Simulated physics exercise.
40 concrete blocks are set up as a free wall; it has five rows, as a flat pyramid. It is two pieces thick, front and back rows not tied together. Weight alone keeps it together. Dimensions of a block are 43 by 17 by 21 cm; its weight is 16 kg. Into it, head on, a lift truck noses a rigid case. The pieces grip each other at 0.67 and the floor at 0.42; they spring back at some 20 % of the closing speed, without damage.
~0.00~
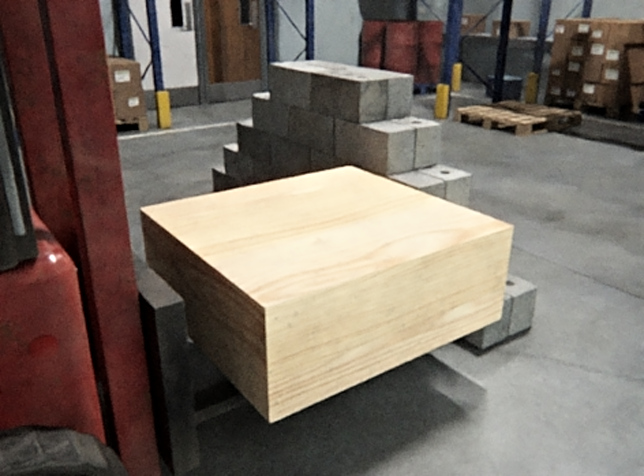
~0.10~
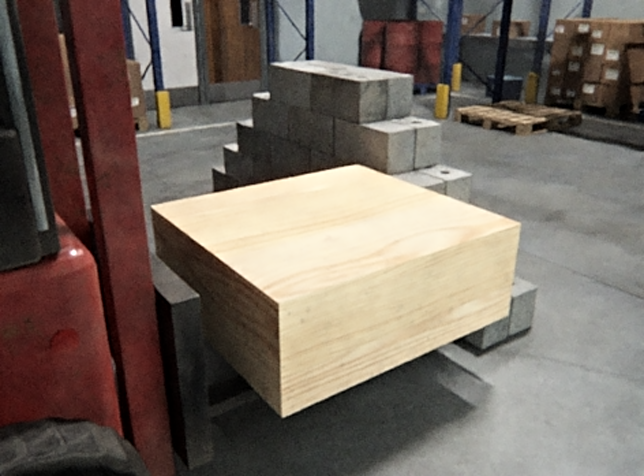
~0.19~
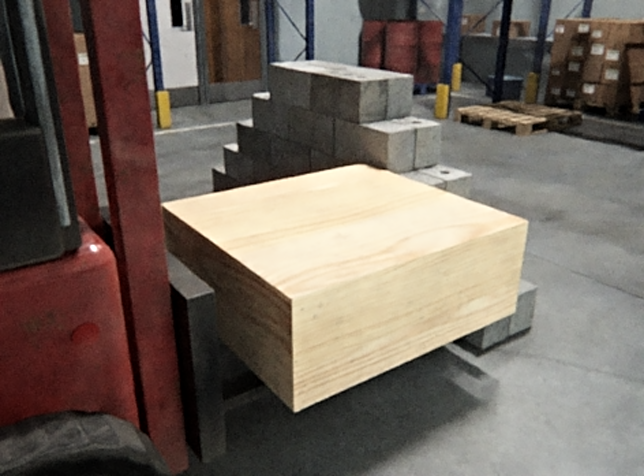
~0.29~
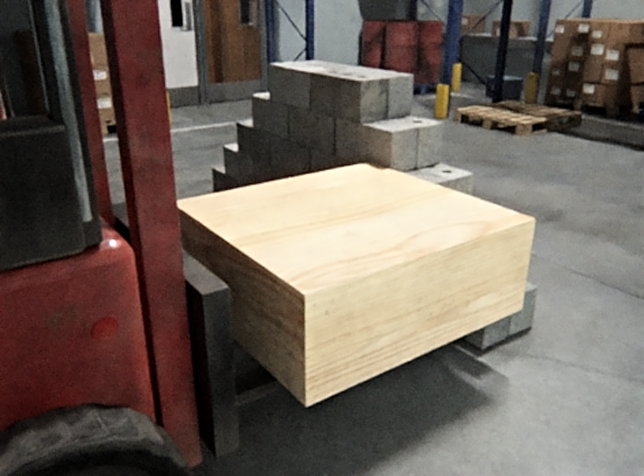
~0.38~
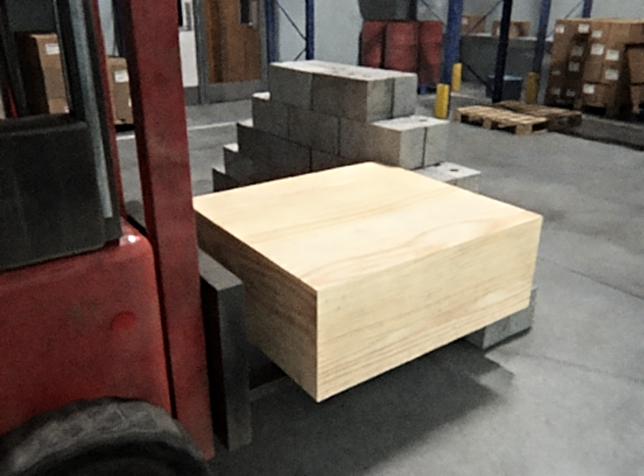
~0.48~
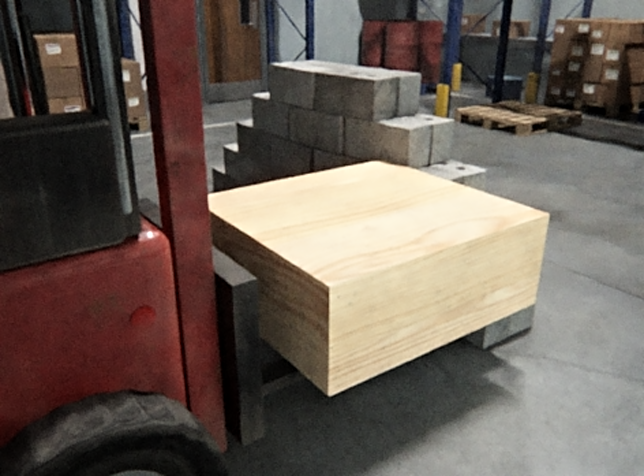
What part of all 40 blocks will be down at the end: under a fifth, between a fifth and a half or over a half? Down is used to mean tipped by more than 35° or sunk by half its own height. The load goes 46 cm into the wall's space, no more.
The part is under a fifth.
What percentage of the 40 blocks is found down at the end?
It's somewhere around 0 percent.
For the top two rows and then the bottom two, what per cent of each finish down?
For the top it's 0 in a hundred, for the bottom 0 in a hundred.
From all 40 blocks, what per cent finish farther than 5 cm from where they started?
That comes to 40 in a hundred.
Around 0.56 s, none of the 40 blocks down, 17 disturbed.
Around 0.72 s, none of the 40 blocks down, 19 disturbed.
Around 1.22 s, none of the 40 blocks down, 20 disturbed.
Finally (2.1 s), none of the 40 blocks down, 20 disturbed. That is 0 per cent.
